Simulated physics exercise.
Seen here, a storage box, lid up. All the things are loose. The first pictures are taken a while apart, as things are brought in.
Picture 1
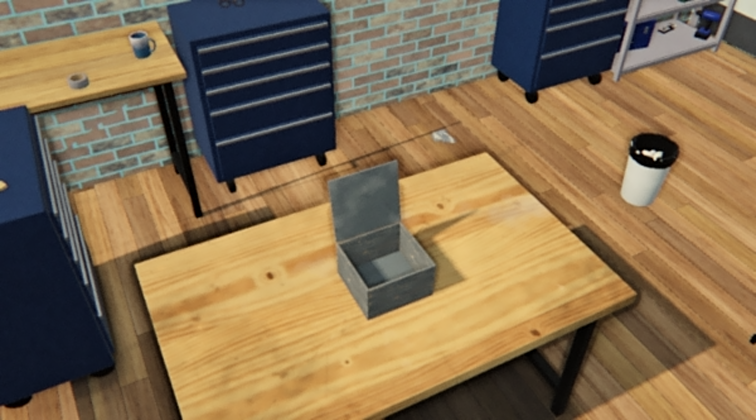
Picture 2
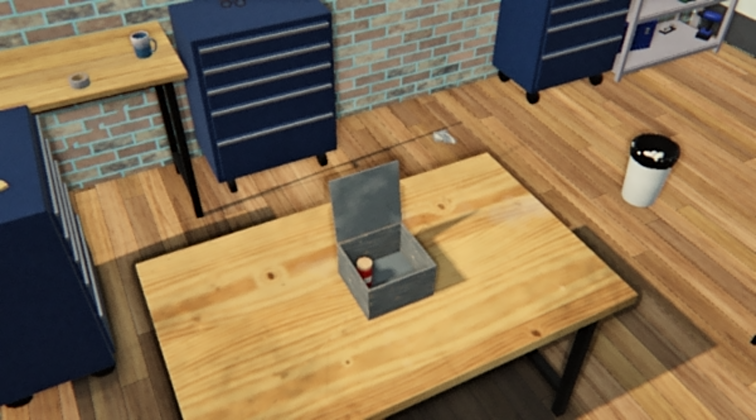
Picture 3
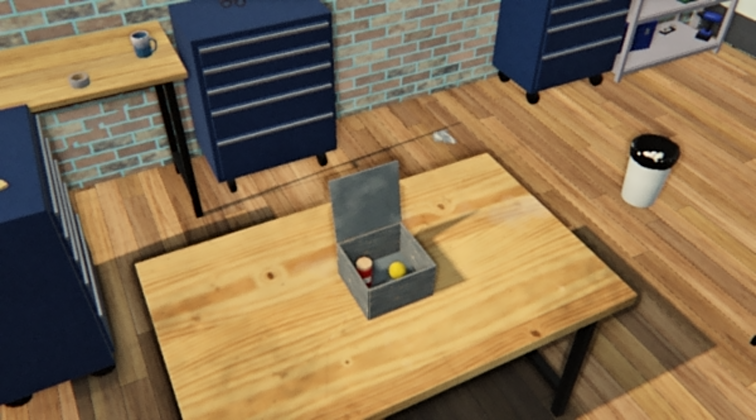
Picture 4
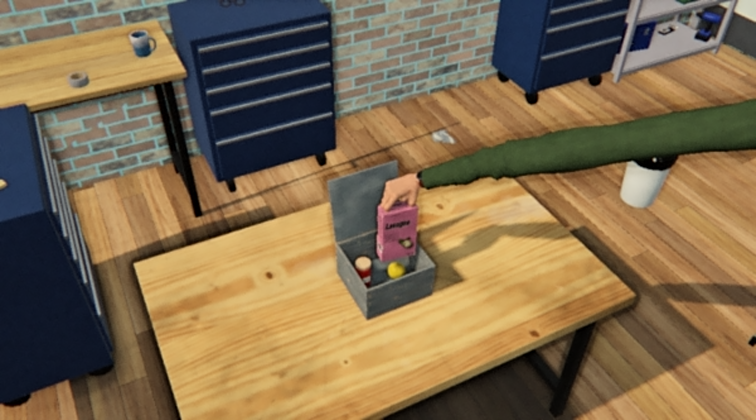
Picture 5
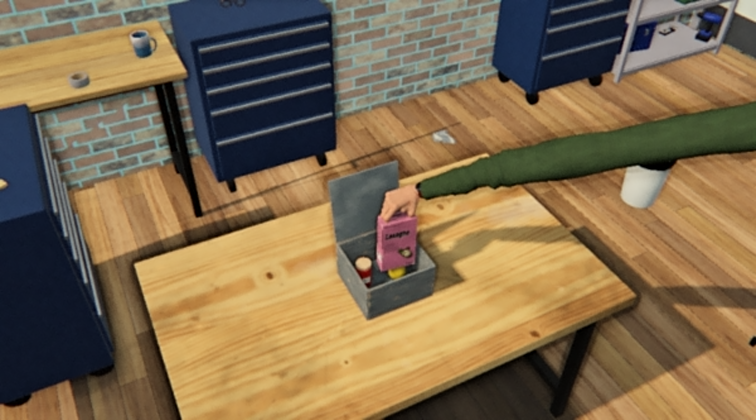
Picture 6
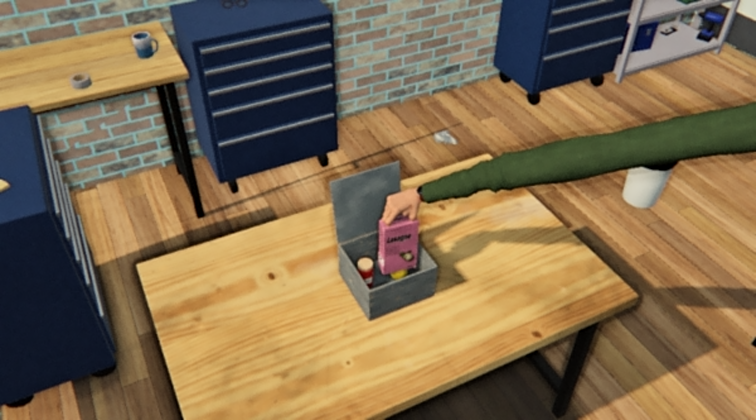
We see an open grey box on a wooden table, empty at first, then holding a small red object and a yellow lemon. A green-sleeved arm reaches from the right and lowers a pink packet into it, still gripping it.
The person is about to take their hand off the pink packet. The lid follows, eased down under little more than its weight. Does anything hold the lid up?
The lid stays ajar.
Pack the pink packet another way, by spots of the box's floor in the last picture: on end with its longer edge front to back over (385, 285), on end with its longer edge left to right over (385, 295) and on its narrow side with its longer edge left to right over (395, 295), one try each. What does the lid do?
First, it stays ajar; second, it is held up; third, it closes.
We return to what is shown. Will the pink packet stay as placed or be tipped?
It tips.
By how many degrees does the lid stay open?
About 30°.
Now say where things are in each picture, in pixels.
The last thing is not in view yet, in the first frame.
The last thing is not in view yet, in the second frame.
The last thing is not in view yet; yellow lemon (398, 271), in the third frame.
Coming down; pink packet (397, 231); yellow lemon (397, 271), in the fourth frame.
Coming down; pink packet (397, 241), in the fifth frame.
Put in, still held; pink packet (398, 244), in the sixth frame.
Then, 0.50 s after the last picture, pink packet tipped 54° from how it was near (387, 263).
Then, 1.10 s after the last picture, lid starting down; pink packet tipped 37° from how it was near (389, 270); yellow lemon rolled about its own width.
Then, 1.50 s after the last picture, lid 72° above the rim; pink packet tipped 31° from how it was near (390, 270); yellow lemon rolled about its own width.
Then, 1.80 s after the last picture, lid 32° above the rim; pink packet tipped 31° from how it was near (390, 270); yellow lemon rolled about its own width.
At rest, lid 29° above the rim; moved from the start, yellow lemon and pink packet; red shaker in place. Seen from the same camera at the end, pink packet near (390, 270).
